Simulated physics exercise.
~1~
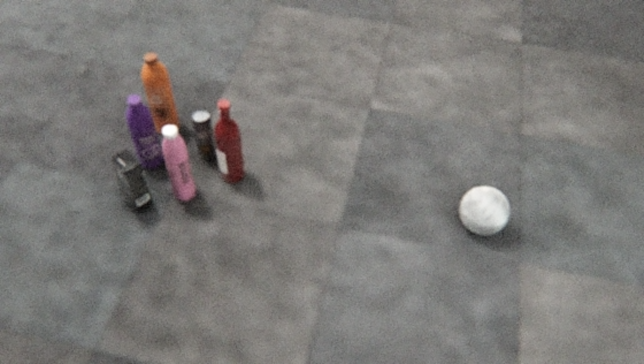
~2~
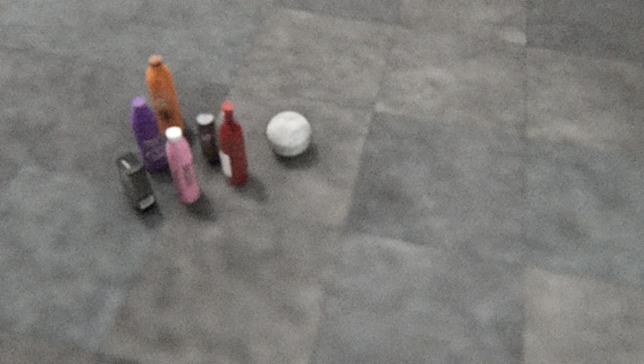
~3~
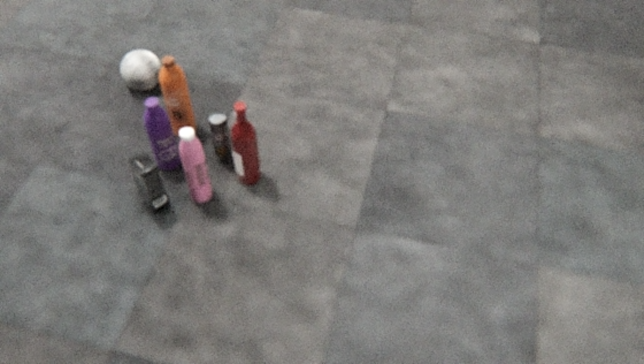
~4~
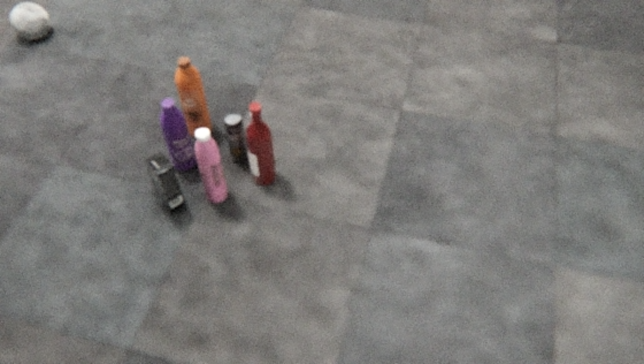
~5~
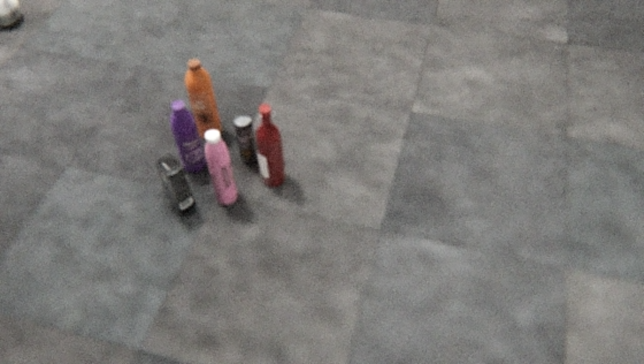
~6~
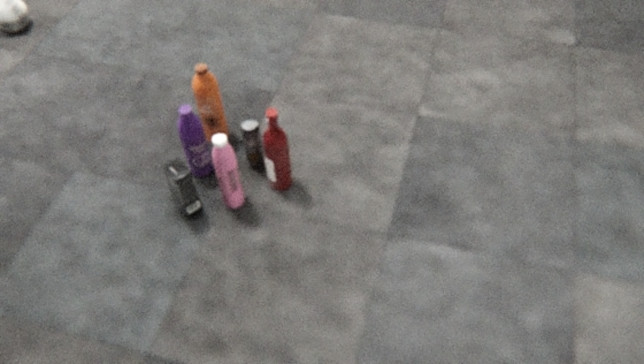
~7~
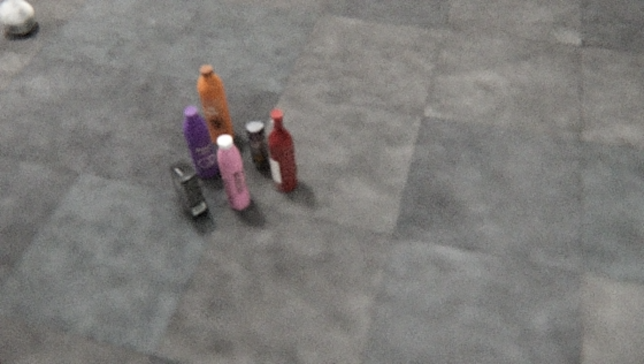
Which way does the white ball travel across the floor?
The white ball moves to the left, passing behind the group of bottles toward the upper left corner.
